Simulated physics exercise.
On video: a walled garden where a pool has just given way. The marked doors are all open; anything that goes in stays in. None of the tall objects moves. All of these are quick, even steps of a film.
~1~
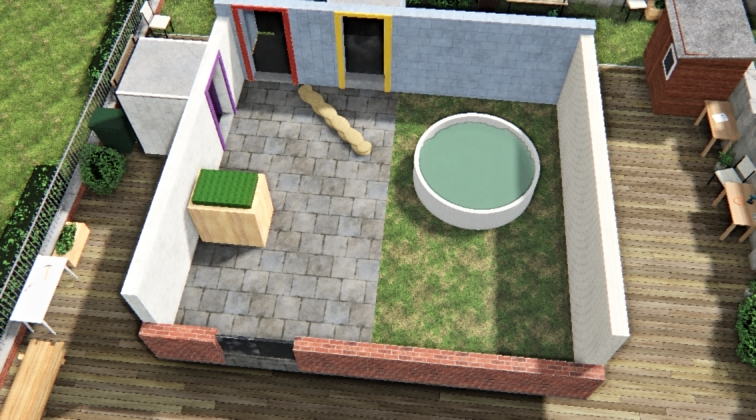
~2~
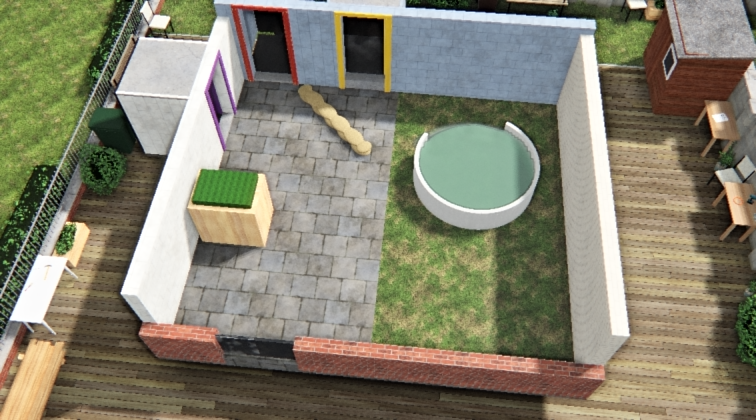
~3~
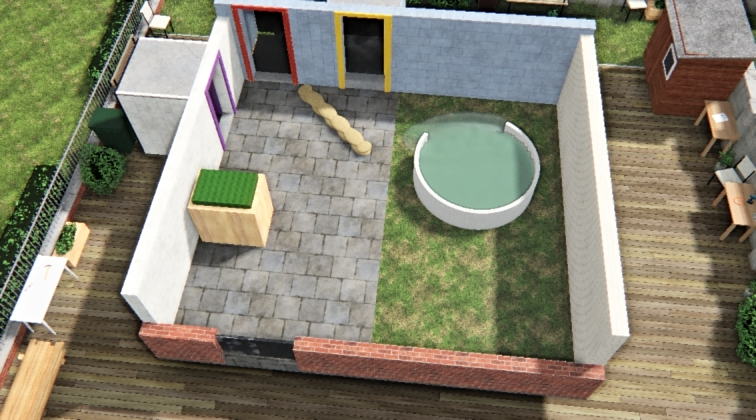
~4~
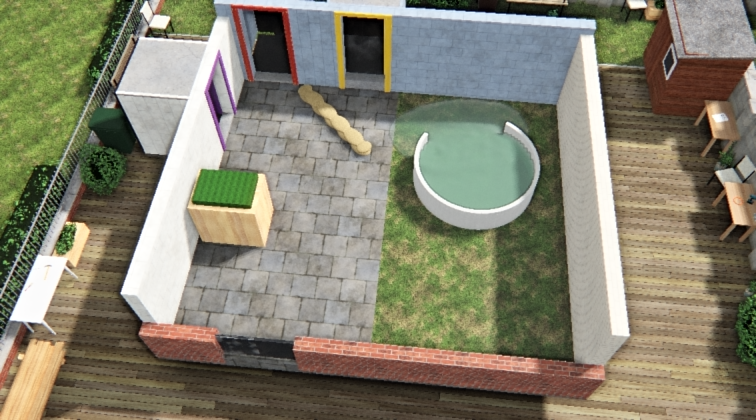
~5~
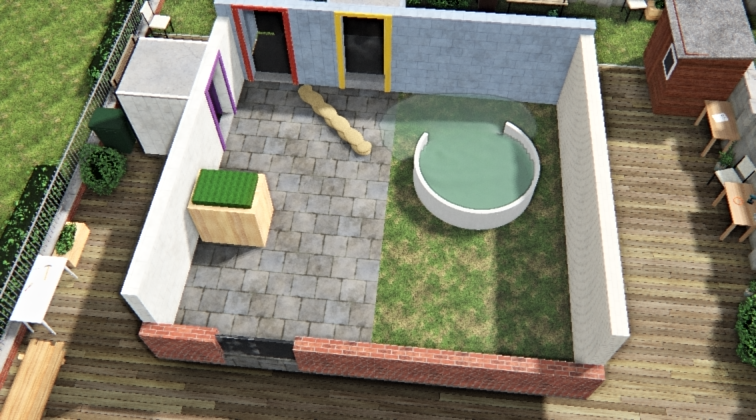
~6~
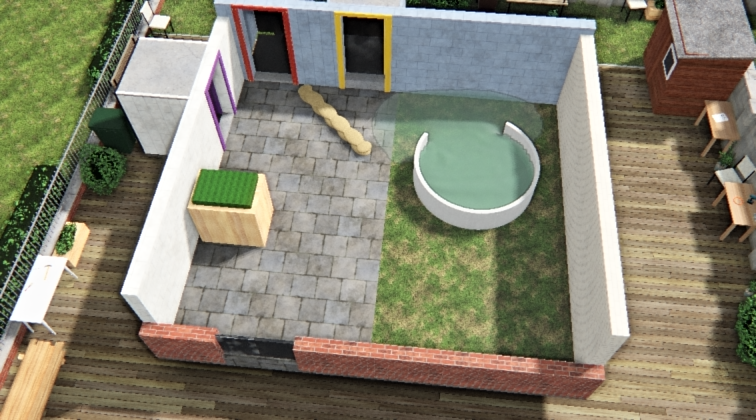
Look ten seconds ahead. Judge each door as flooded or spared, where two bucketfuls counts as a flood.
The yellow door is spared, the purple door is spared, the red door is spared.
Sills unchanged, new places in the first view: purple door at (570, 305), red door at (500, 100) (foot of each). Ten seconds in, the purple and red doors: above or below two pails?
I'd say the purple door remains short of it and the red door beats the mark.
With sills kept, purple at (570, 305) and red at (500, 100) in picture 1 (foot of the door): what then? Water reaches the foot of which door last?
It would be the purple-painted one.
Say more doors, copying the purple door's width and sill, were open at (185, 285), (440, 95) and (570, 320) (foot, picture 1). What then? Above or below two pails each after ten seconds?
First ends up below, second ends up above, third ends up below.
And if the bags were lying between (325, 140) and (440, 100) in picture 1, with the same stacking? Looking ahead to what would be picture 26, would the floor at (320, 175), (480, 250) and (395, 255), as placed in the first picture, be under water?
Reading the three places in turn gives drenched, bare, bare.
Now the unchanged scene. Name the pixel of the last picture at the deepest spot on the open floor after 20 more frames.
Deepest spot: Around (314, 93).
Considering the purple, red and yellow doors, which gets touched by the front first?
The one in yellow.
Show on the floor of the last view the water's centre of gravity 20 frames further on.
Roughly (438, 139).
A moment on, water covers 15 % of the floor; the yellow door wet at the sill, nothing in, the purple door not reached, the red door not reached.
Next, water covers 20 % of the floor; the yellow door wet at the sill, nothing in, the purple door not reached, the red door wet at the sill, nothing in.
Then, water covers 30 % of the floor; the yellow door wet at the sill, nothing in, the purple door wet at the sill, nothing in, the red door wet at the sill, nothing in.
Later, water covers 60 % of the floor; the yellow door under two buckets in, the purple door wet at the sill, nothing in, the red door under two buckets in.
In the end, water covers 85 % of the floor; the yellow door under two buckets in, the purple door wet at the sill, nothing in, the red door under two buckets in.
